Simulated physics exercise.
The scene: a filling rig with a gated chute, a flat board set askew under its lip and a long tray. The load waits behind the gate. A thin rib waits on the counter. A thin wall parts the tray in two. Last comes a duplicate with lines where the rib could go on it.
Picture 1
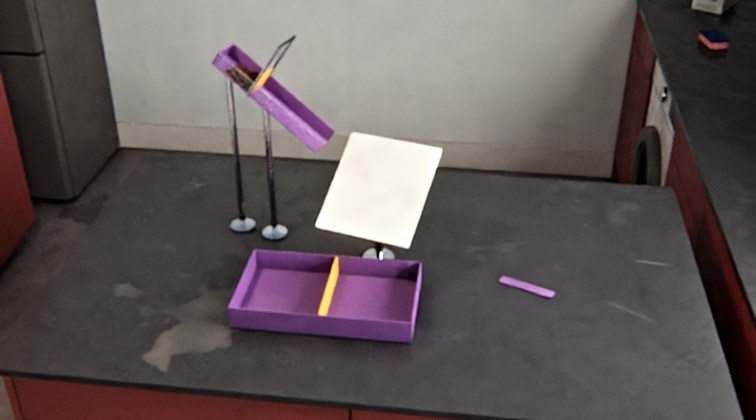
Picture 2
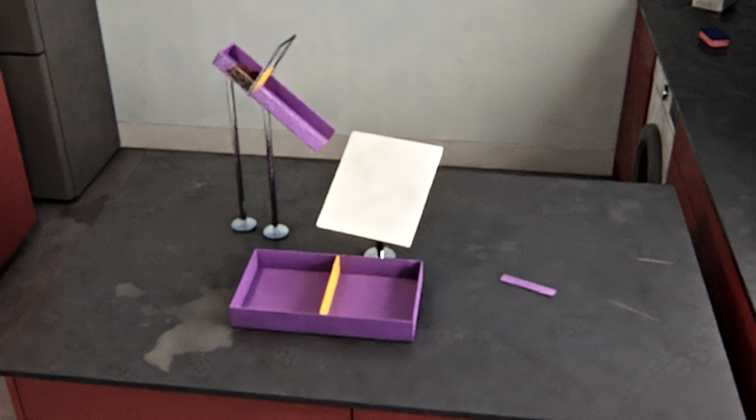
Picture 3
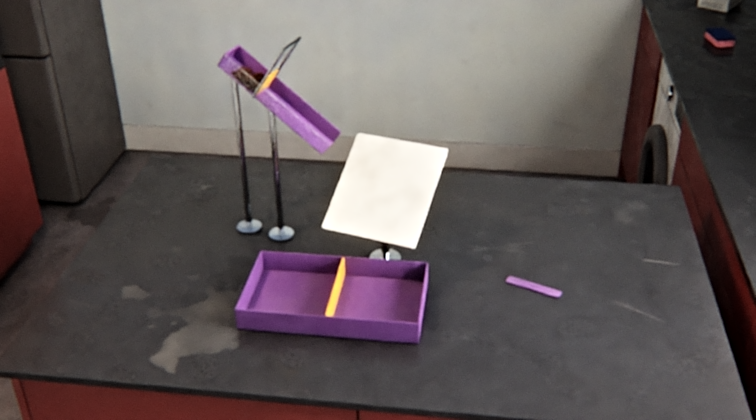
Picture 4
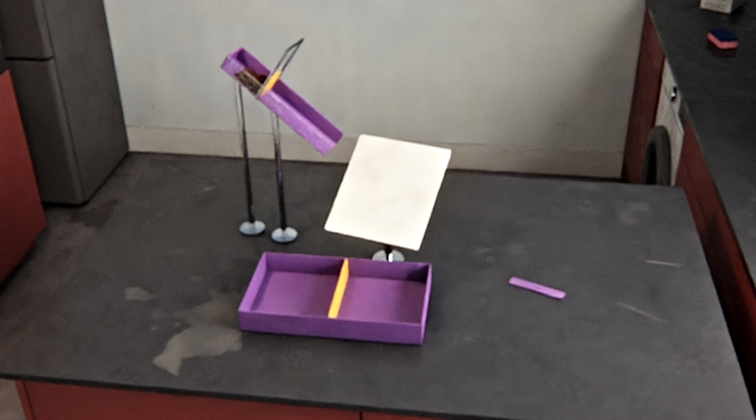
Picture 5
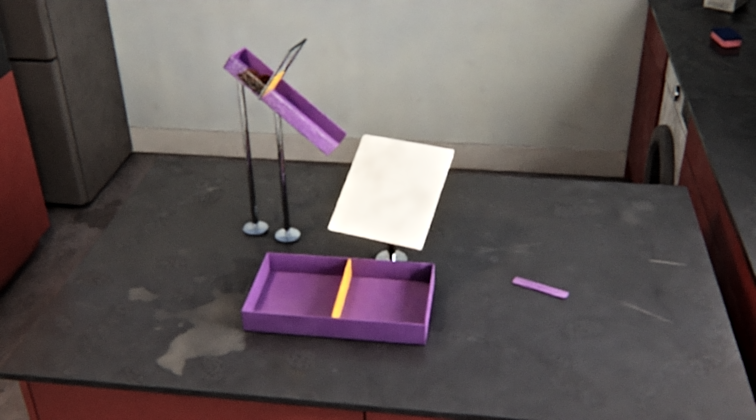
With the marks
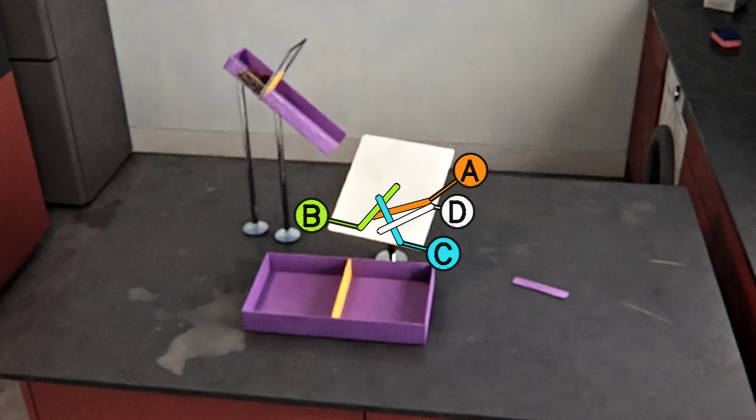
Only the view shifts very slightly, while a raised purple chute with dark contents behind its gate, a tilted white board, a divided purple tray and a thin purple strip all stay still on the dark counter.
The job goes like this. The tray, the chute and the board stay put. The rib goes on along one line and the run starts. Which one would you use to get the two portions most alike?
Line A does it best.
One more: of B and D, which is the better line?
It is D.
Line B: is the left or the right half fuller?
More lands on the left.
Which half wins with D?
The right half.
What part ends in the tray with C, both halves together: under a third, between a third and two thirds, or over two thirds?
It is over two thirds.
On the marked copy, line A from (427, 201) to (373, 216); line B from (396, 186) to (360, 227); line C from (378, 197) to (400, 242); line D from (431, 206) to (380, 231).
With A, of what is caught, close to two thirds in the left half, close to a third in the right.
With B, of what is caught, all but a few in the left half, a small share in the right.
With C, of what is caught, a small share in the left half, the bulk in the right.
With D, of what is caught, close to a quarter in the left half, the bulk in the right.
